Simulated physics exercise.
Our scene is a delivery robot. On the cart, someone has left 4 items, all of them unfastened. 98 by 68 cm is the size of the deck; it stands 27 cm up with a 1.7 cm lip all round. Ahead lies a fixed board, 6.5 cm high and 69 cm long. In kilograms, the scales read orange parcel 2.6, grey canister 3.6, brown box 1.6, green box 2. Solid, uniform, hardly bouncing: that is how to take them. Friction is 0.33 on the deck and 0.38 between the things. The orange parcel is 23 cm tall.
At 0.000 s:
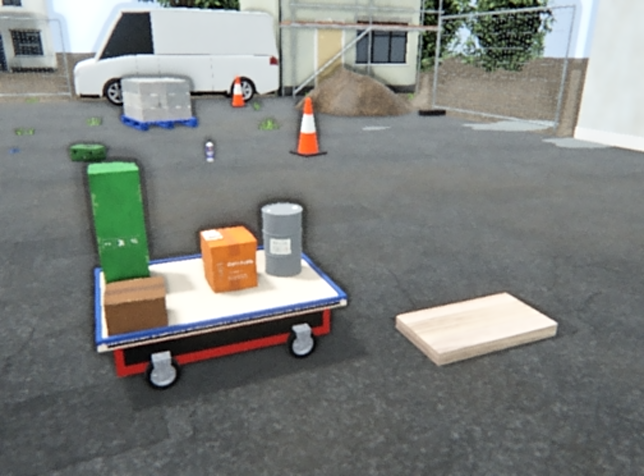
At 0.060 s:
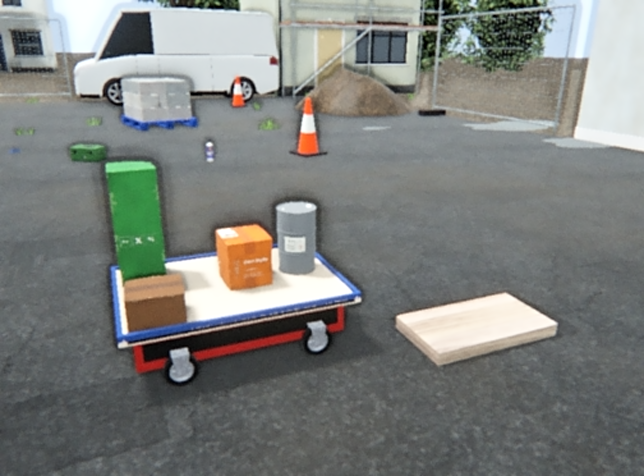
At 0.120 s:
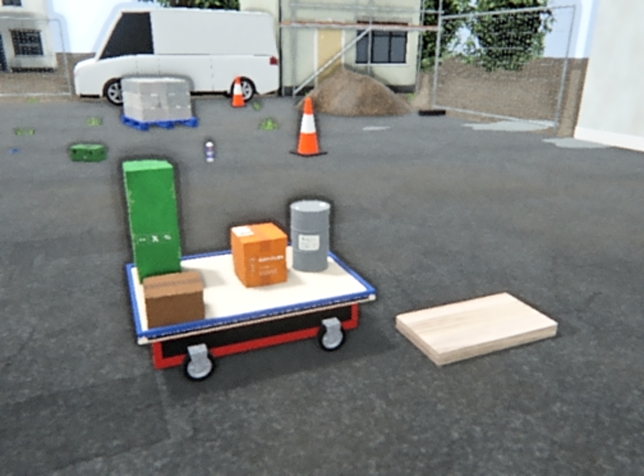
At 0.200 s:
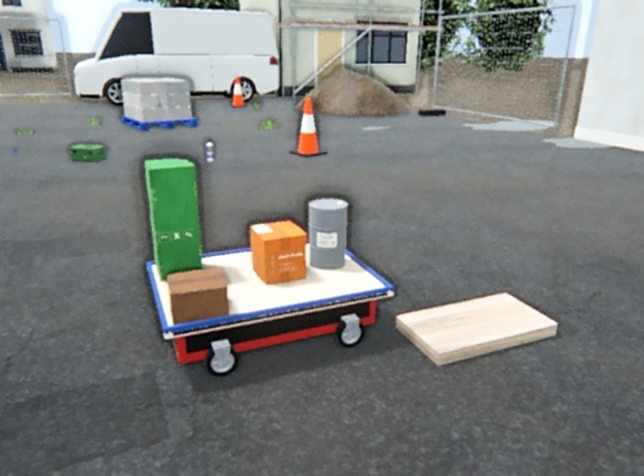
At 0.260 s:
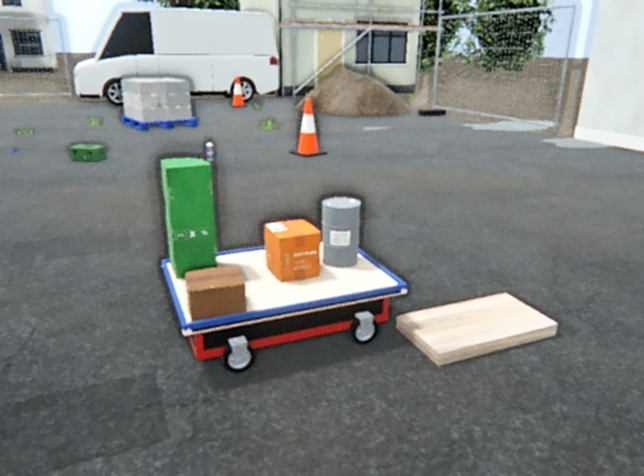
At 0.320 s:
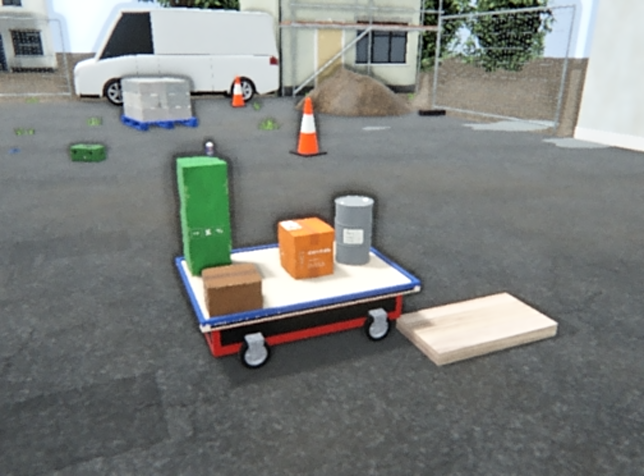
A low wheeled cart carrying a tall green box, a small brown box, an orange parcel and a grey canister rolled slowly to the right across the tarmac, drawing close to a flat wooden slab.
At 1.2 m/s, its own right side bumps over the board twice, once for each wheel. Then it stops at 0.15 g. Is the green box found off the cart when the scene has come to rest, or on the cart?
It leaves the cart.
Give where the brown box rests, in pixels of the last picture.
(597, 227), roughly.
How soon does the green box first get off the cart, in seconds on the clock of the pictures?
At around 1.4 seconds on the pictures' clock.
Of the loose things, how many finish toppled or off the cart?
Count: 1.
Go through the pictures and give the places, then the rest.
In the first picture, 0 cm covered; green box (120, 225); orange parcel (229, 259).
In the second picture, 7 cm covered; brown box (156, 303); orange parcel (244, 257).
In the third picture, 14 cm covered; grey canister (310, 237); brown box (174, 300).
In the fourth picture, 24 cm covered; orange parcel (278, 252); grey canister (328, 234).
In the fifth picture, 31 cm covered; brown box (215, 293); orange parcel (292, 250).
In the sixth picture, 38 cm covered; green box (205, 216); grey canister (353, 231).
By 1.02 s, 122 cm covered; green box tilted 7° near (356, 188); grey canister tilted 21°; brown box tilted 8°.
By 1.62 s, 194 cm covered; green box now off the cart; grey canister tilted 9°; brown box 5 cm from its spot.
When it is over (3.0 s), off the cart, green box; the other 3 within 10 cm of the start. In the last view, green box near (464, 215).
